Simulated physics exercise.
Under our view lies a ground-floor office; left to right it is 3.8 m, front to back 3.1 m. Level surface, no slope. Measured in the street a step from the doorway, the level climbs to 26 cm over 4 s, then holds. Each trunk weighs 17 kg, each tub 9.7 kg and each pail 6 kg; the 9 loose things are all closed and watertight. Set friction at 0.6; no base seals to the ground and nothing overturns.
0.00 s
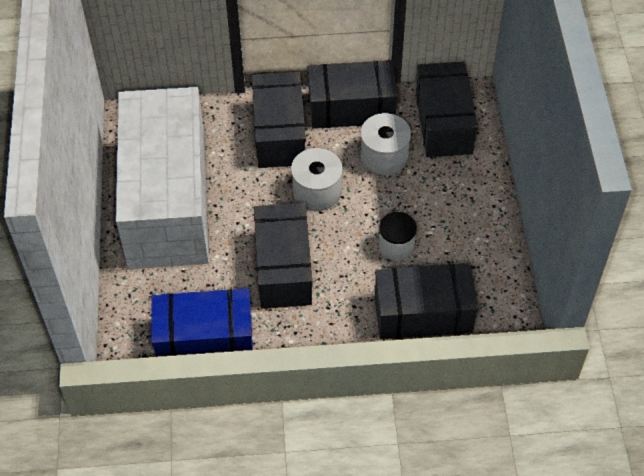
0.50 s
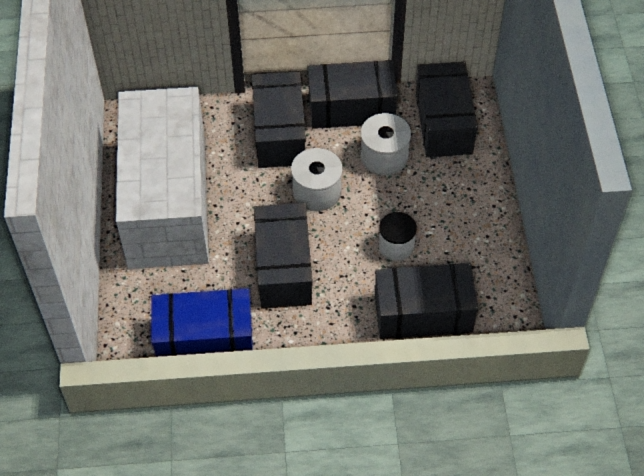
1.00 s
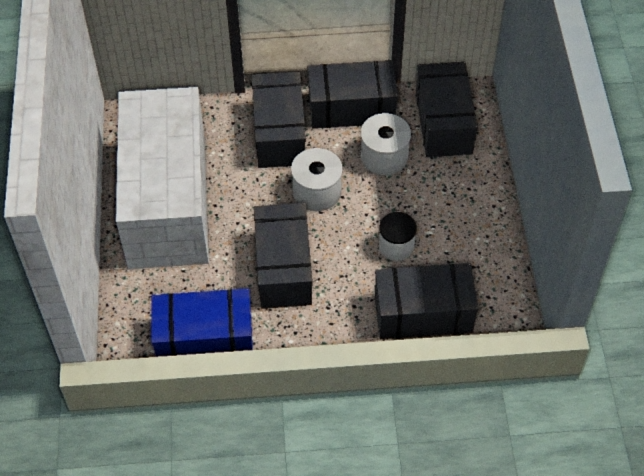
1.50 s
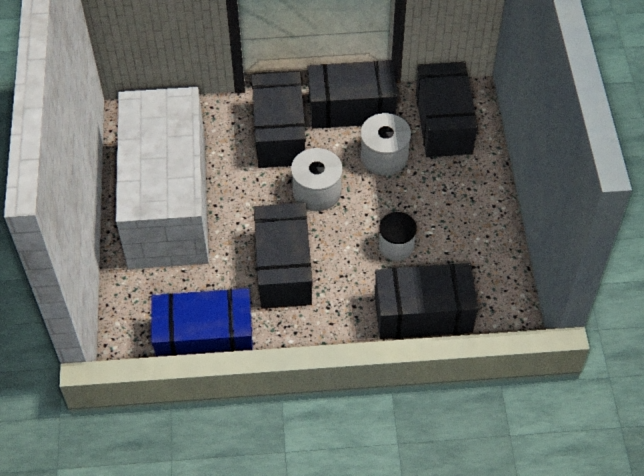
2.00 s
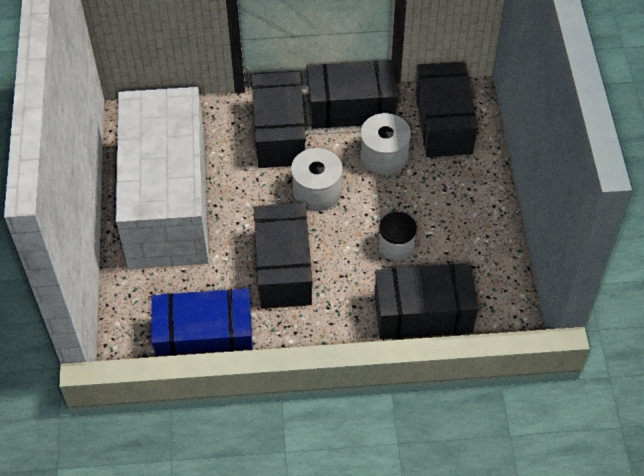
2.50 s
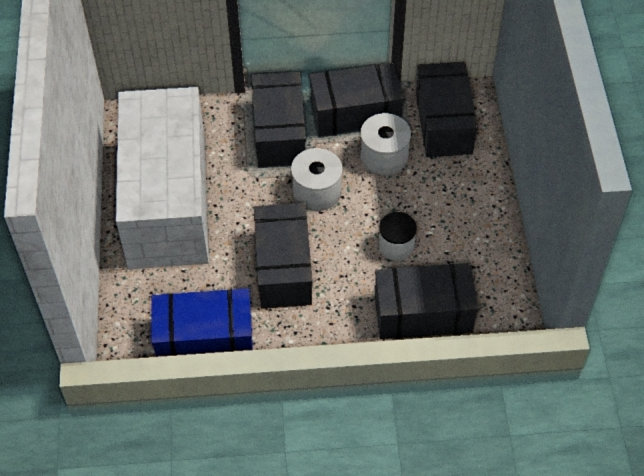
The video shows a roofless room holding dark trunks, a blue trunk and pale round containers as greenish water covers the paving outside and deepens at the back doorway, where one dark trunk then shifts slightly while the rest stay still.
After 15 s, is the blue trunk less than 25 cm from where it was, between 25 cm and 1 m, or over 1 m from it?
Between 25 cm and 1 m.
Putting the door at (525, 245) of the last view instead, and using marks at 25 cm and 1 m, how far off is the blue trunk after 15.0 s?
In that case the blue trunk would have shifted a modest distance.
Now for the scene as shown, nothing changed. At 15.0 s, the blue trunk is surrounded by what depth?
Near 22 cm deep.
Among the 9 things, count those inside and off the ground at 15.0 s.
At that moment it comes to 9.
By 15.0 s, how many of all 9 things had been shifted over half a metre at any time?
That comes to 9.
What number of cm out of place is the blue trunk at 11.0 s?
It is about 80 cm out of place by then.
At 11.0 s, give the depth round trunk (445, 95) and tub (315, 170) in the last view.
First about 17 cm, second about 25 cm.
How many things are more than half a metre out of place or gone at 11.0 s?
Tally: 7.
After 3.5 s the blue trunk is near (201, 315), 0.0 m from its start, aground; 1 afloat.
After 6.8 s the blue trunk is near (143, 310), 0.5 m from its start, afloat; 8 afloat.
After 11.0 s the blue trunk is near (138, 257), 0.7 m from its start, afloat; 9 afloat.
After 15.0 s the blue trunk is near (137, 254), 0.7 m from its start, afloat; 9 afloat.
